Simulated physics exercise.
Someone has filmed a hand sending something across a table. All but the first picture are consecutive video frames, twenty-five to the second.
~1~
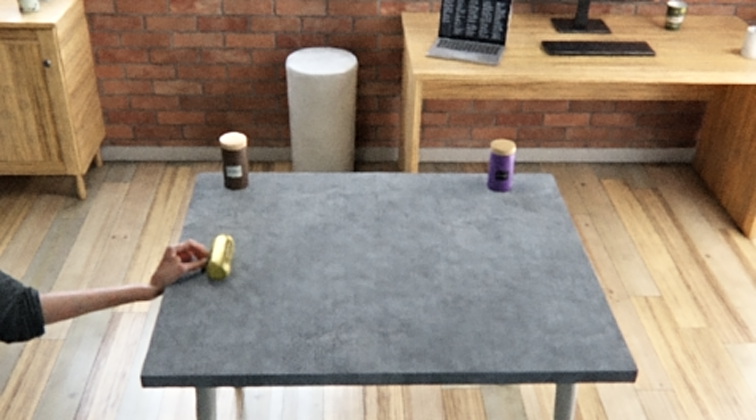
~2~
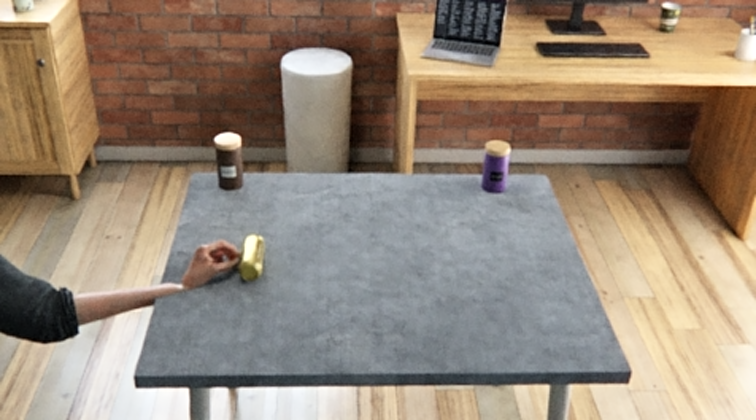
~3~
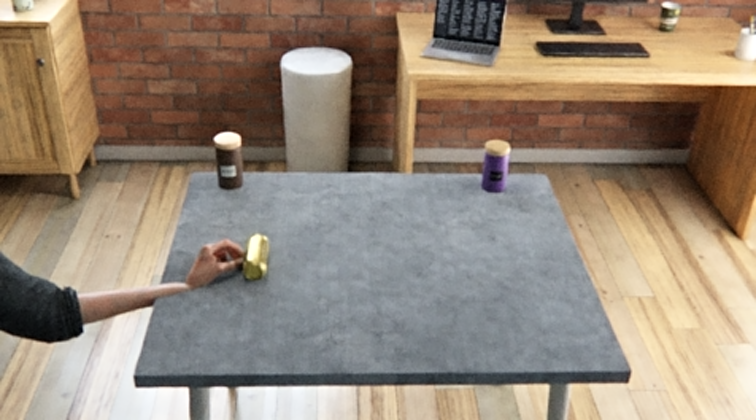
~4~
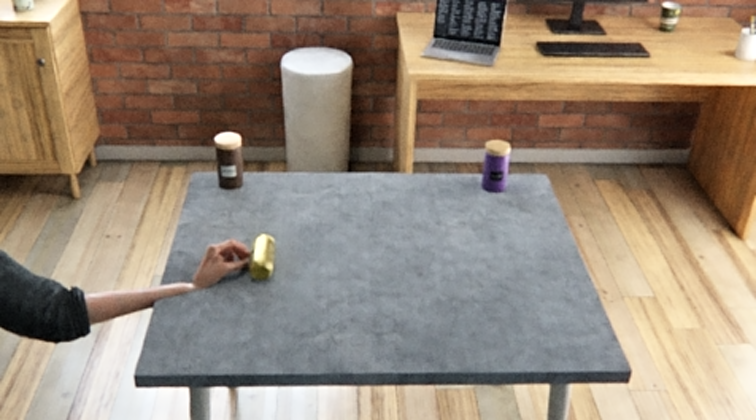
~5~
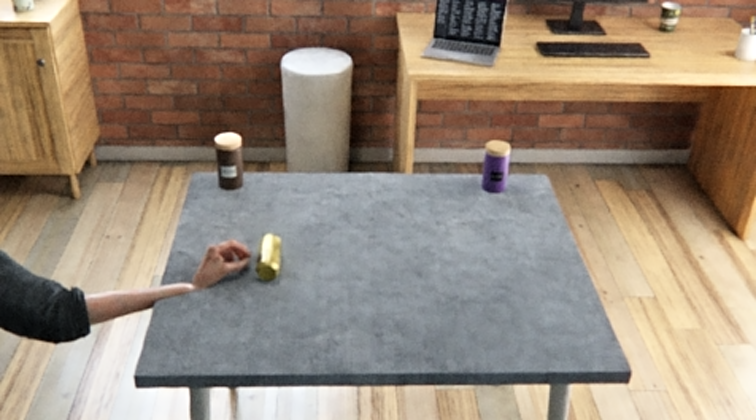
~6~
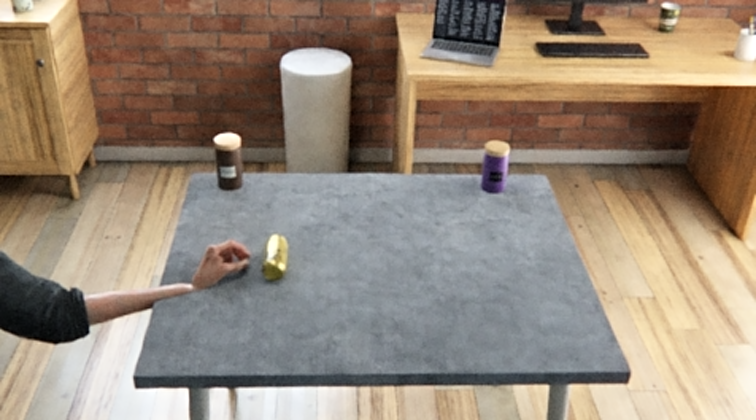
A small shiny yellow can lies on a grey tabletop, seen from above and in front in a brick-walled room with a wooden floor. A brown jar stands at the table's far left and a purple one at its far right, with a laptop on a wooden desk behind. A dark-sleeved arm from the left moves the can rightward, then the can rolls slightly clear of the fingers, the view shifting slightly early on.
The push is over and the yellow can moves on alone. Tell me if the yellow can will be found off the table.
The yellow can remains on top.
Then, 0.30 s on from there, yellow can shifted well along near (320, 258).
Then, 0.70 s on from there, yellow can shifted well along near (364, 258).
In the end, moved from the start, yellow can. At the end, from the last picture's camera, yellow can near (399, 258).
